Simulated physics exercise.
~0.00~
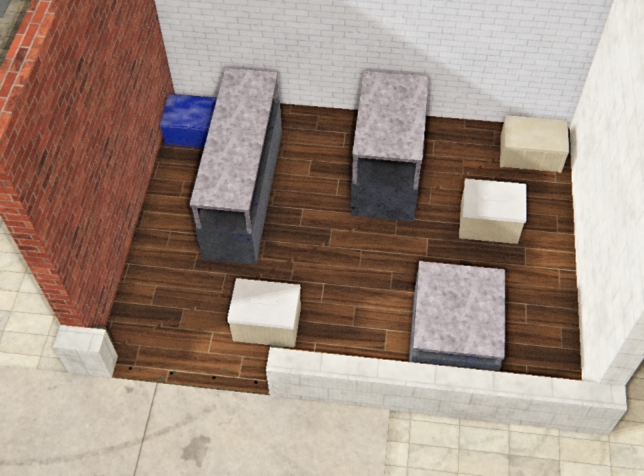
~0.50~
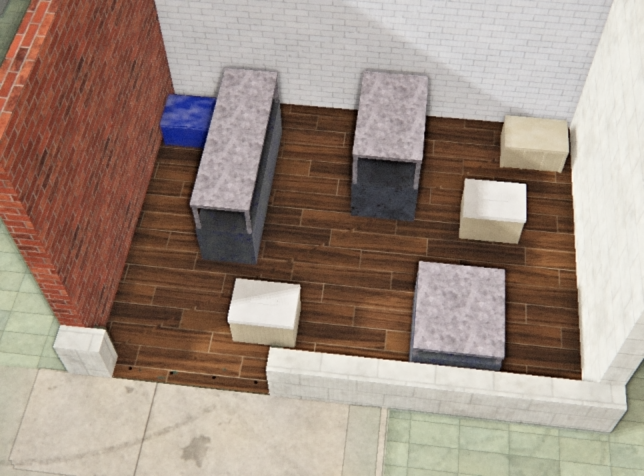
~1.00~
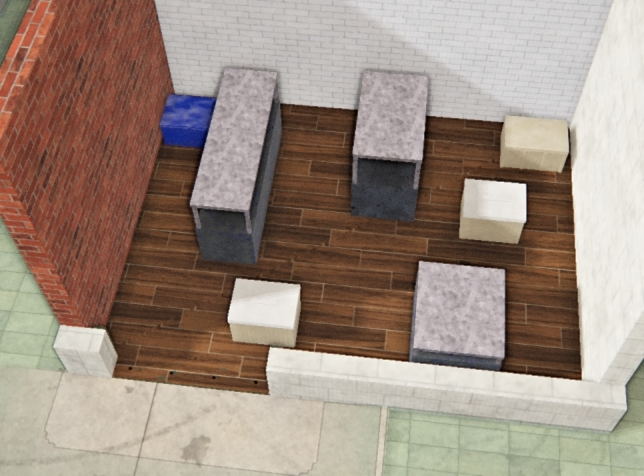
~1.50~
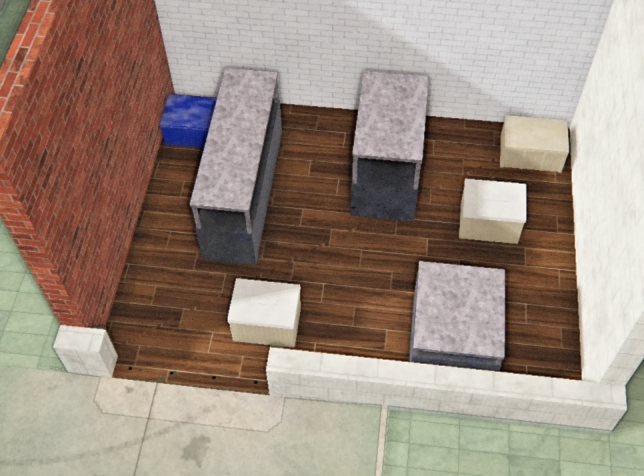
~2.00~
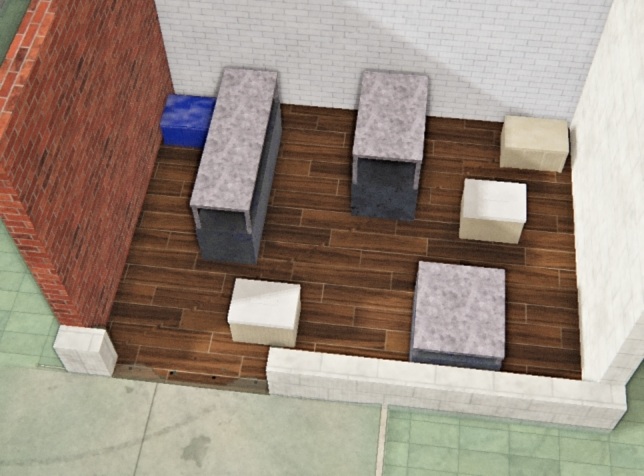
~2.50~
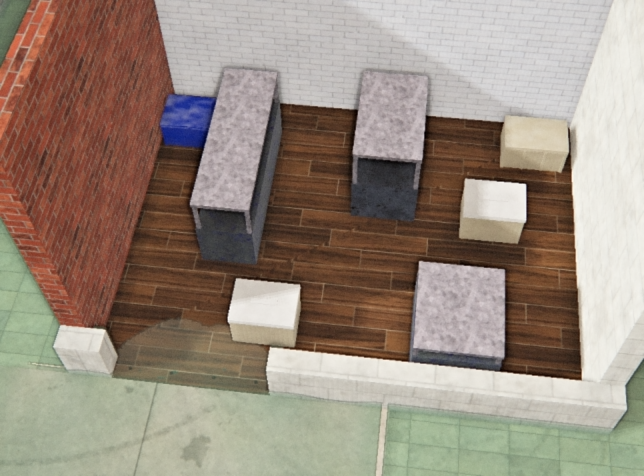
In the video, seen from above, shallow greenish water spreads over the paving outside a small store, closes over the patch by the doorway, then creeps onto the wooden floor, while the blue crate and pale boxes stay still.
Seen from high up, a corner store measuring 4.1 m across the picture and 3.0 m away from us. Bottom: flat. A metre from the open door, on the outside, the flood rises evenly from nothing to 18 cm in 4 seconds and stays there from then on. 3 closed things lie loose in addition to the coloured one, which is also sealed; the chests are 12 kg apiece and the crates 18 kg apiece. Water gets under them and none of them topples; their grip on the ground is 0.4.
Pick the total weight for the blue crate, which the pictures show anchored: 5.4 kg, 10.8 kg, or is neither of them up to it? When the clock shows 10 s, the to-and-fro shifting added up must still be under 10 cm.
Neither is up to it.
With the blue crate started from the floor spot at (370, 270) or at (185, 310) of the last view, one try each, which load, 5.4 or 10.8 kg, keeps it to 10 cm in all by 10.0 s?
In that order: No load works; no load works.
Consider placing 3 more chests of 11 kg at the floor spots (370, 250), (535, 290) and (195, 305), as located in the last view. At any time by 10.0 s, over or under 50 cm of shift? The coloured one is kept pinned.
In that order: More, under, past it.
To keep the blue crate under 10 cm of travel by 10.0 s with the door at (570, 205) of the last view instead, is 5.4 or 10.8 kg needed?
If so, both fall short.
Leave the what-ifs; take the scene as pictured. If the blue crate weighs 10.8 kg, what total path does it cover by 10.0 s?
I'd say close to 30 cm in total.
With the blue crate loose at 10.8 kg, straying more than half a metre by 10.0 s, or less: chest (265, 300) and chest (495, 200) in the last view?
Respectively: Threshold exceeded and threshold not reached.
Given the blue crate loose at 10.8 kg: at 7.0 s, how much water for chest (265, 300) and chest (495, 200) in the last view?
Some 5 cm at the first, some 3 cm at the second.
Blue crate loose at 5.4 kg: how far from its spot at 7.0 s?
I'd put it at about 30 cm.
After 3.5 s the blue crate would be 0 cm from its start with 5.4 kg and 0 cm from its start with 10.8 kg; 0 cm of water round it then.
After 4.5 s the blue crate would be 1 cm from its start with 5.4 kg and 0 cm from its start with 10.8 kg; 2 cm of water round it then.
After 7.0 s the blue crate would be 26 cm from its start with 5.4 kg and 27 cm from its start with 10.8 kg; 13 cm of water round it then.
After 10.0 s the blue crate would be 26 cm from its start with 5.4 kg and 27 cm from its start with 10.8 kg; 16 cm of water round it then.
